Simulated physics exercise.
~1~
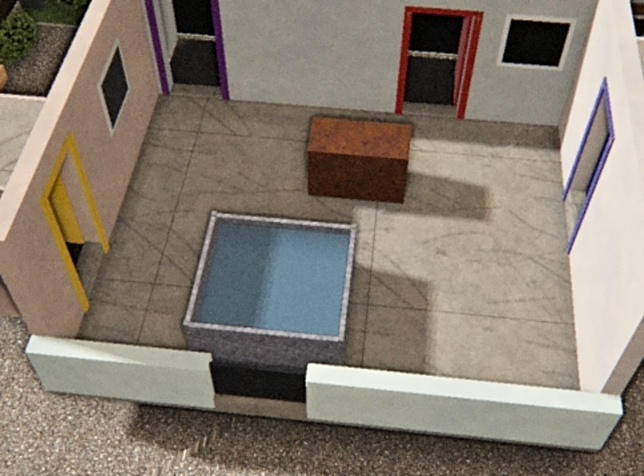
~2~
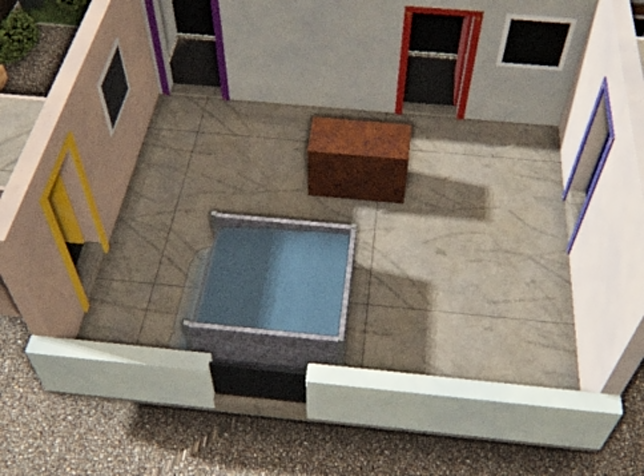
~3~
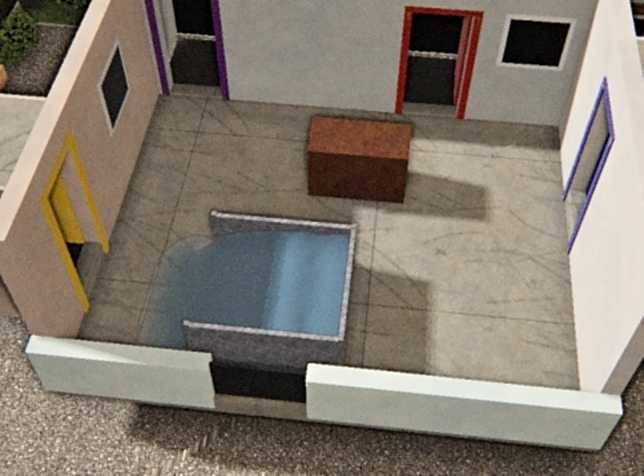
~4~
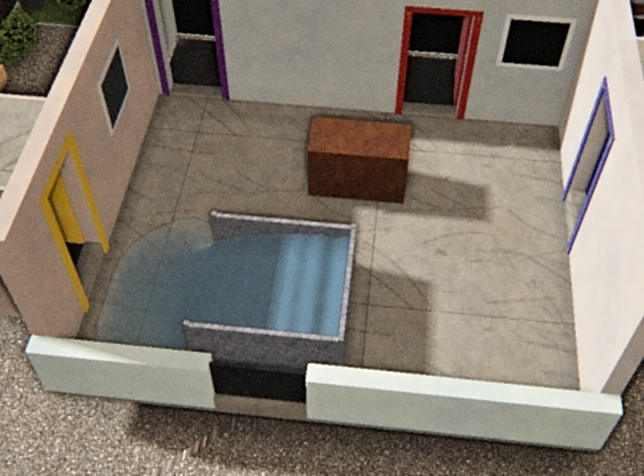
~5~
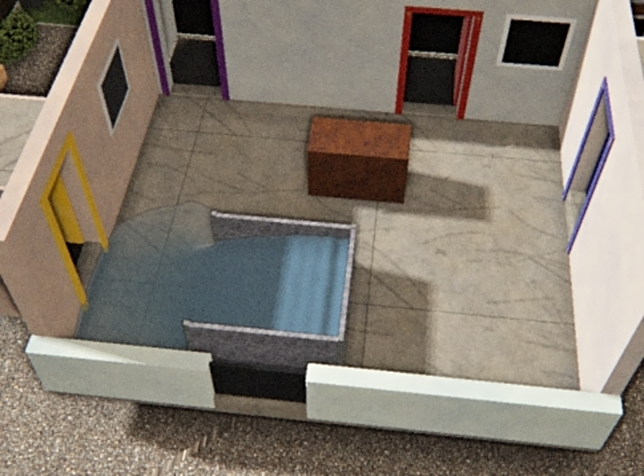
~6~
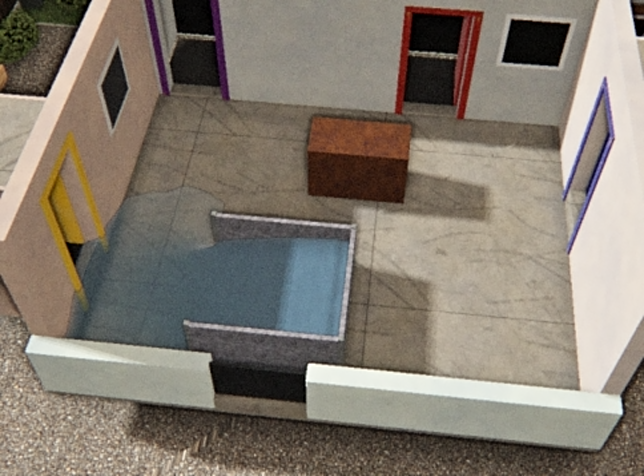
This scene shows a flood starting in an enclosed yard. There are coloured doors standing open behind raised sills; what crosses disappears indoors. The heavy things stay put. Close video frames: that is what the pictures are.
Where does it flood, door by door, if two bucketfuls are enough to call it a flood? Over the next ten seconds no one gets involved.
At the yellow door it floods; at the blue door it does not flood; at the purple door it floods; at the red door it does not flood.
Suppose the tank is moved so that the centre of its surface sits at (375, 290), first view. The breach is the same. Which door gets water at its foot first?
It's the yellow-painted one.
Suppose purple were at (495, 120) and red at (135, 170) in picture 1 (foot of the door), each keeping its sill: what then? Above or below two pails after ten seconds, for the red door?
Logged - red door ends up higher.
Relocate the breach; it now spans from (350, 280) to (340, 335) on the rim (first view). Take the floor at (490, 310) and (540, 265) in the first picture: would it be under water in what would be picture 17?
Soaked, Soaked.
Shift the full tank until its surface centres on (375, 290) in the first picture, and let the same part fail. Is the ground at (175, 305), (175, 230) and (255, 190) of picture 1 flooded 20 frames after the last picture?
Readings in order: Flood; flood; flood.
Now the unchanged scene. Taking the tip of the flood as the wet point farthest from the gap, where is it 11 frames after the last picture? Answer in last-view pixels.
Near (160, 94).
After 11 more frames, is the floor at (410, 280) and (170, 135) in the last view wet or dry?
Not wet, soaked.
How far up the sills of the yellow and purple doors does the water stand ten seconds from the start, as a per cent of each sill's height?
About 30 %, then 200 %.
A moment on, water covers 20 % of the floor; the yellow door over two buckets in, the blue door not reached, the purple door not reached, the red door not reached.
Next, water covers 30 % of the floor; the yellow door far over two buckets in, the blue door not reached, the purple door under two buckets in, the red door not reached.
Then, water covers 50 % of the floor; the yellow door far over two buckets in, the blue door not reached, the purple door far over two buckets in, the red door not reached.
Later, water covers 75 % of the floor; the yellow door far over two buckets in, the blue door wet at the sill, nothing in, the purple door far over two buckets in, the red door wet at the sill, nothing in.
In the end, water covers 95 % of the floor; the yellow door far over two buckets in, the blue door wet at the sill, nothing in, the purple door far over two buckets in, the red door under two buckets in.
